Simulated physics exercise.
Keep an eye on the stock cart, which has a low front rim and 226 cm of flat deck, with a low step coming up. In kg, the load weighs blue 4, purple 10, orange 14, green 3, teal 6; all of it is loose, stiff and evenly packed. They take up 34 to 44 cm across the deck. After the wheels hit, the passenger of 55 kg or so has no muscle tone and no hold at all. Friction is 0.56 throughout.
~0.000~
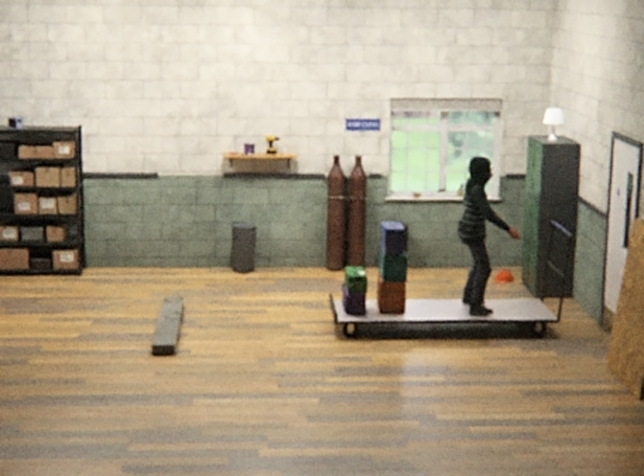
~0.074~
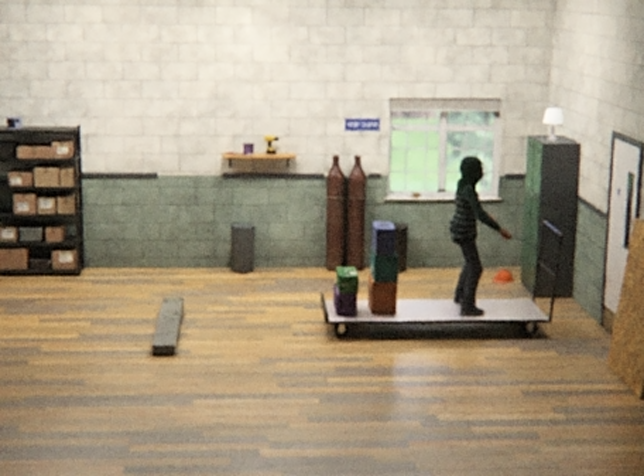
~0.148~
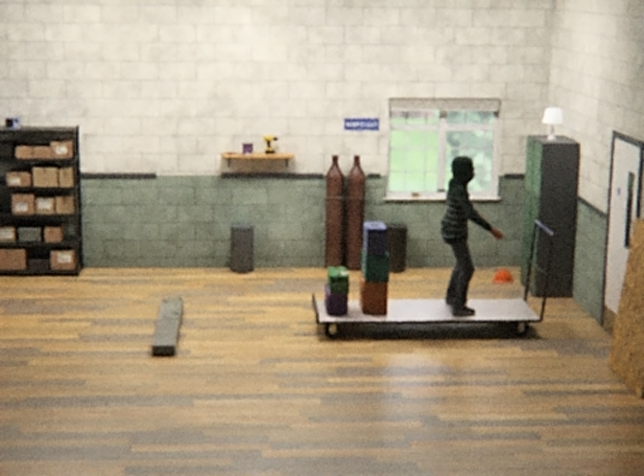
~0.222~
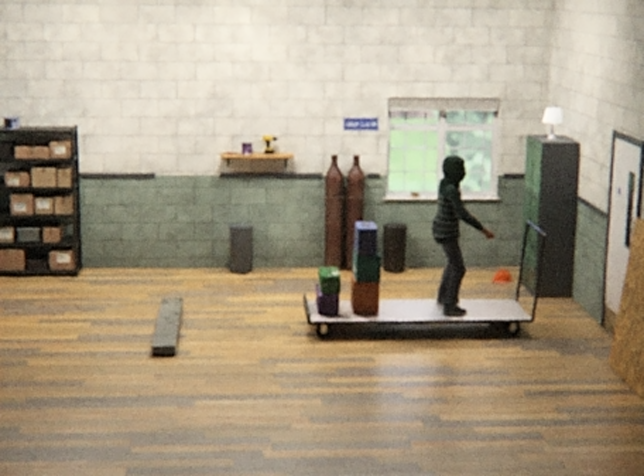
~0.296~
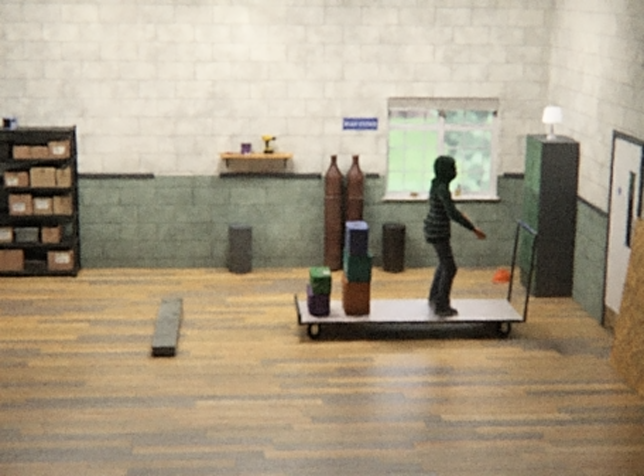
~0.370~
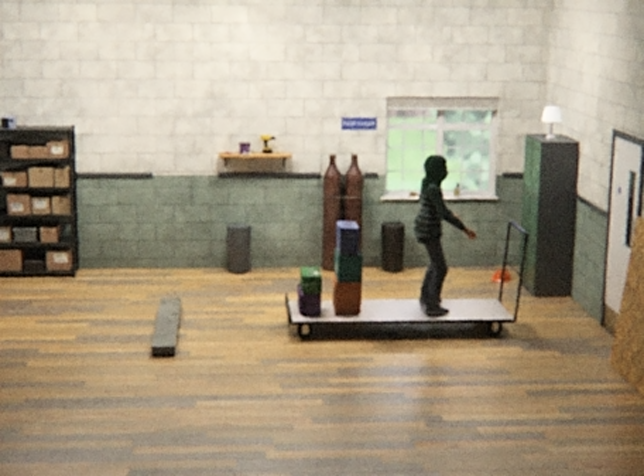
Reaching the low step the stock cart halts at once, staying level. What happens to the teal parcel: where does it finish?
It finishes on the deck.
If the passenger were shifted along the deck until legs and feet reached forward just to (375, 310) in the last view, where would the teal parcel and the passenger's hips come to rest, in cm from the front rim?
Teal 20 past, hips 30 behind.
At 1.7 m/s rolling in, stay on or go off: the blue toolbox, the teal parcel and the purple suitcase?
In that case blue leaves, teal leaves and purple remains.
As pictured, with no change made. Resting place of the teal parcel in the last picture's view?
(209, 266).
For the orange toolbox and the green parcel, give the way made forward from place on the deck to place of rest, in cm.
Ahead by: Orange 25, green 15 (cm).
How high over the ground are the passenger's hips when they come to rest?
About 30 cm.
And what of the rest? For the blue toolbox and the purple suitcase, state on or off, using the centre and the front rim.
End result - blue: Goes over; purple: Stays.
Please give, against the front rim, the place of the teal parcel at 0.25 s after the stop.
Roughly 45 cm behind it.
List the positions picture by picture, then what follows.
The first frame shows teal parcel (393, 265), purple suitcase (354, 299), rim corner (336, 320); 166 cm short of the stop.
The second frame shows teal parcel (384, 265), purple suitcase (345, 299), rim corner (327, 321); 157 cm short of the stop.
The third frame shows teal parcel (375, 265), purple suitcase (336, 299), rim corner (318, 321); 148 cm short of the stop.
The fourth frame shows teal parcel (367, 265), purple suitcase (327, 299), rim corner (309, 321); 138 cm short of the stop.
The fifth frame shows teal parcel (358, 265), purple suitcase (319, 300), rim corner (300, 321); 129 cm short of the stop.
The sixth frame shows teal parcel (348, 265), purple suitcase (309, 299), rim corner (290, 321); 120 cm short of the stop. Speed about 1.3 m/s.
After 1.33 s the deck stops.
After 1.58 s the teal parcel is 44 cm behind the rim, tilted 15°, near (213, 264) in the last picture's view.
After 1.88 s the teal parcel is 33 cm behind the rim, tilted 25°, near (201, 262) in the last picture's view.
After 2.33 s the teal parcel is 23 cm behind the rim, tilted 60°, near (192, 261) in the last picture's view.
When all is still (4.0 s), past the rim, blue toolbox; behind it, purple suitcase, orange toolbox, green parcel, teal parcel and the passenger's hips.
